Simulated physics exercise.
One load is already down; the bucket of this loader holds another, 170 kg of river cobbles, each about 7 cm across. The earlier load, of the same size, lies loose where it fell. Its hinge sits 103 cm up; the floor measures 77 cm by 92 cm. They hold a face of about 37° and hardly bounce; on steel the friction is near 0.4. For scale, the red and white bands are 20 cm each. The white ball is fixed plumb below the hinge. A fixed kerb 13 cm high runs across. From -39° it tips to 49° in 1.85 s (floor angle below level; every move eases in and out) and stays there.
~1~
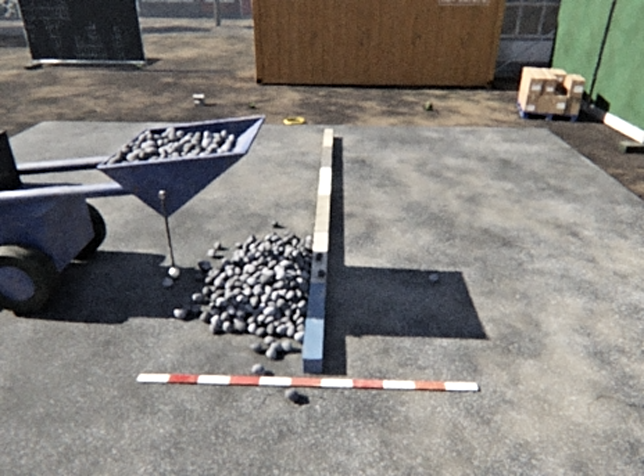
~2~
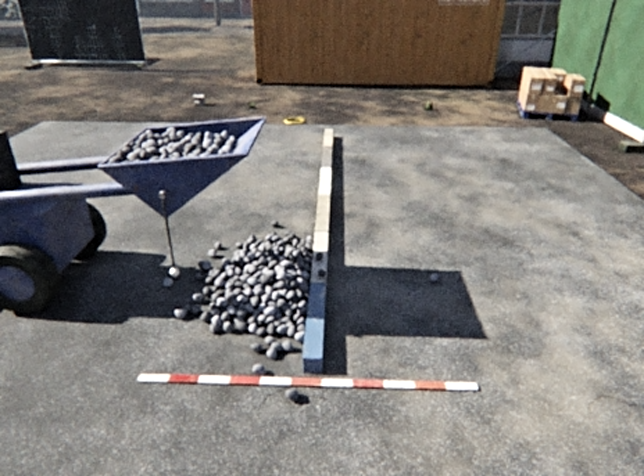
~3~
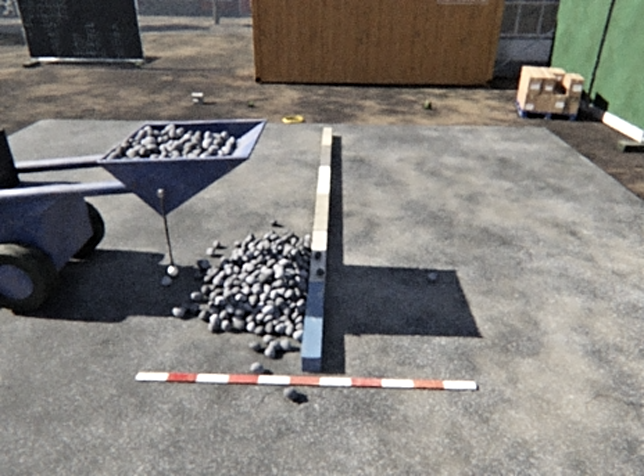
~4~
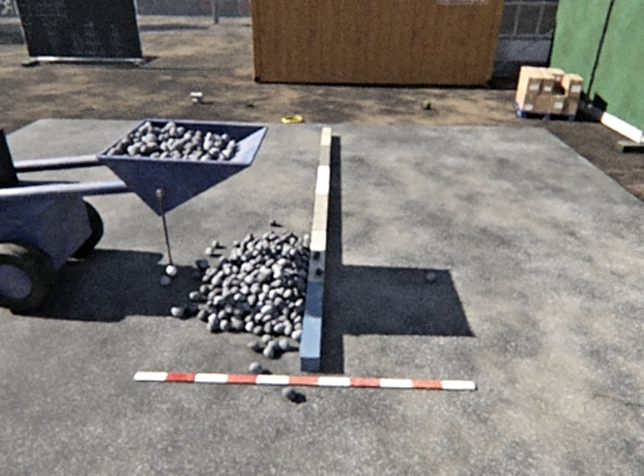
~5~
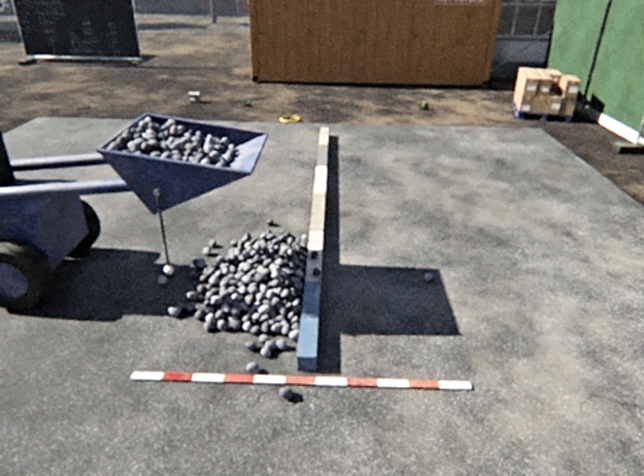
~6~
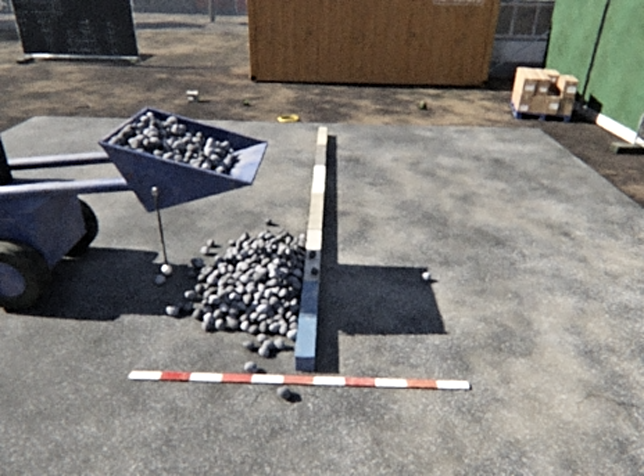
Blue loader tilting its stone-filled bucket slightly down to the right, above a loose grey pile lying against a narrow kerb.
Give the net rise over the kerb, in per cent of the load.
Roughly 2 per cent of a load more.
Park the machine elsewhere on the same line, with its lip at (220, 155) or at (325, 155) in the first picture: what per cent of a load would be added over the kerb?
First some 0, then 80 per cent.
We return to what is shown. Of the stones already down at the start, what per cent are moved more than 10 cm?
Roughly 5 per cent of them.
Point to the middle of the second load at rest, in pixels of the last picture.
Around (262, 269).
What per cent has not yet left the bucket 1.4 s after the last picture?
About 0 per cent.
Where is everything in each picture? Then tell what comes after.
In the first picture, lip at (246, 153), floor tilted -39°, highest stones at (202, 141). The earlier load is highest near (298, 266), 17 cm above ground level, 100 % on this side of the kerb.
In the second picture, the bucket is at -38°, its lip at (247, 154); the top of the load is at (189, 140).
In the third picture, the bucket is at -35°, its lip at (248, 158); the top of the load is at (163, 135).
In the fourth picture, the bucket is at -30°, its lip at (250, 165); the top of the load is at (154, 132).
In the fifth picture, the bucket is at -24°, its lip at (251, 174); the top of the load is at (153, 128).
In the sixth picture, lip at (252, 184), floor tilted -17°, highest stones at (154, 124).
Then, 0.8 s after the last picture the floor is at 35°; in per cent of one load, 93 in the bucket, 107 on this side of the kerb; the foremost stones are at (319, 277).
Then, 1.4 s after the last picture the floor is at 49°; in per cent of one load, 1 in the bucket, 198 on this side of the kerb, 1 over the kerb; the foremost stones are at (328, 267).
Then, 1.7 s after the last picture the floor is at 49°; in per cent of one load, 0 in the bucket, 198 on this side of the kerb, 2 over the kerb; the foremost stones are at (342, 272).
Then, 4.1 s after the last picture the floor is at 49°; in per cent of one load, 0 in the bucket, 198 on this side of the kerb, 2 over the kerb; the foremost stones are at (350, 277). Net gain over the kerb, 2.
